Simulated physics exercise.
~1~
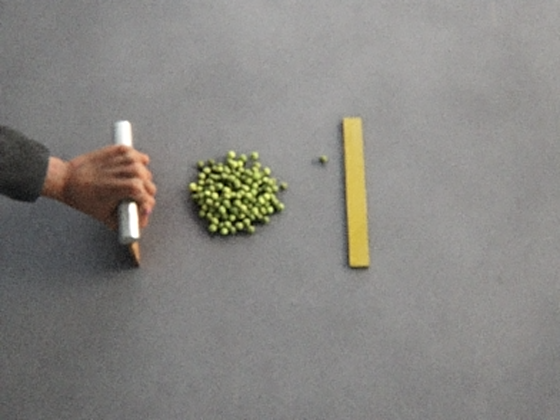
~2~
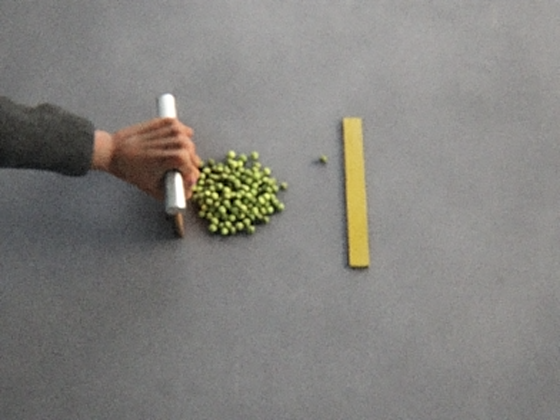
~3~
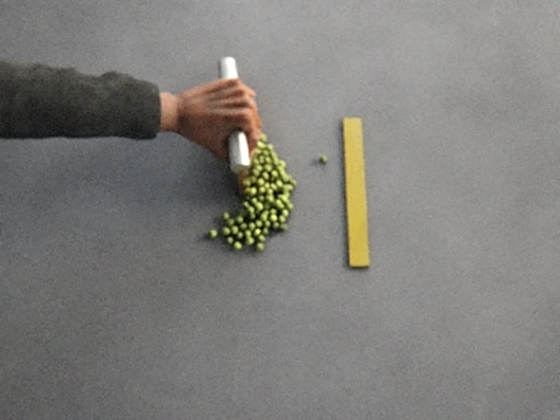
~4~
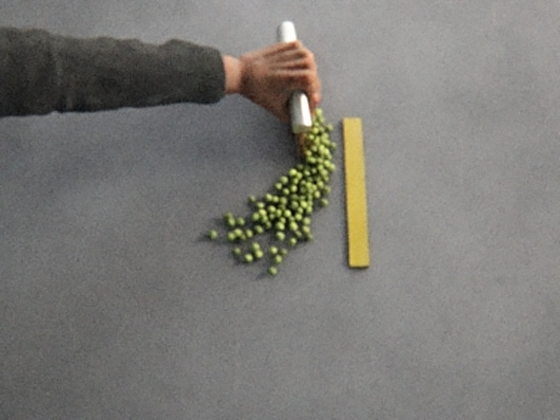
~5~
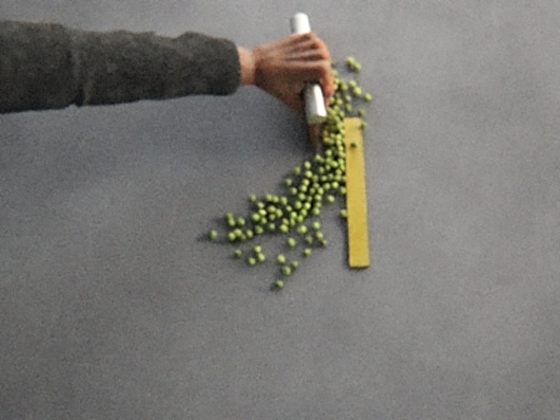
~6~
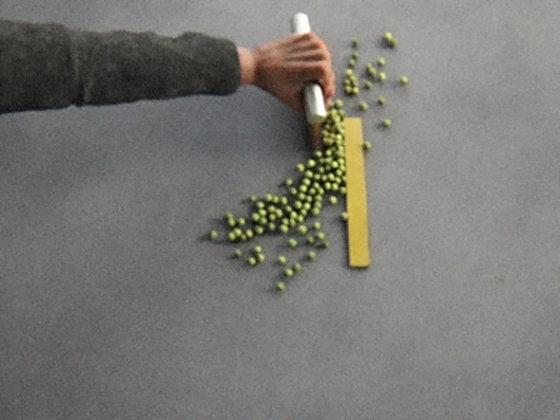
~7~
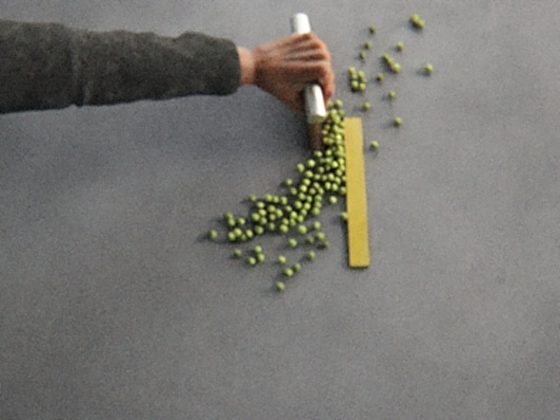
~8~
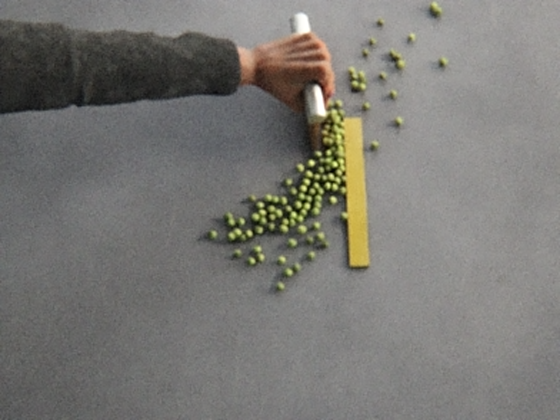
A hand pushes green peas rightwards with a scraper, scattering some past a yellow strip's top.
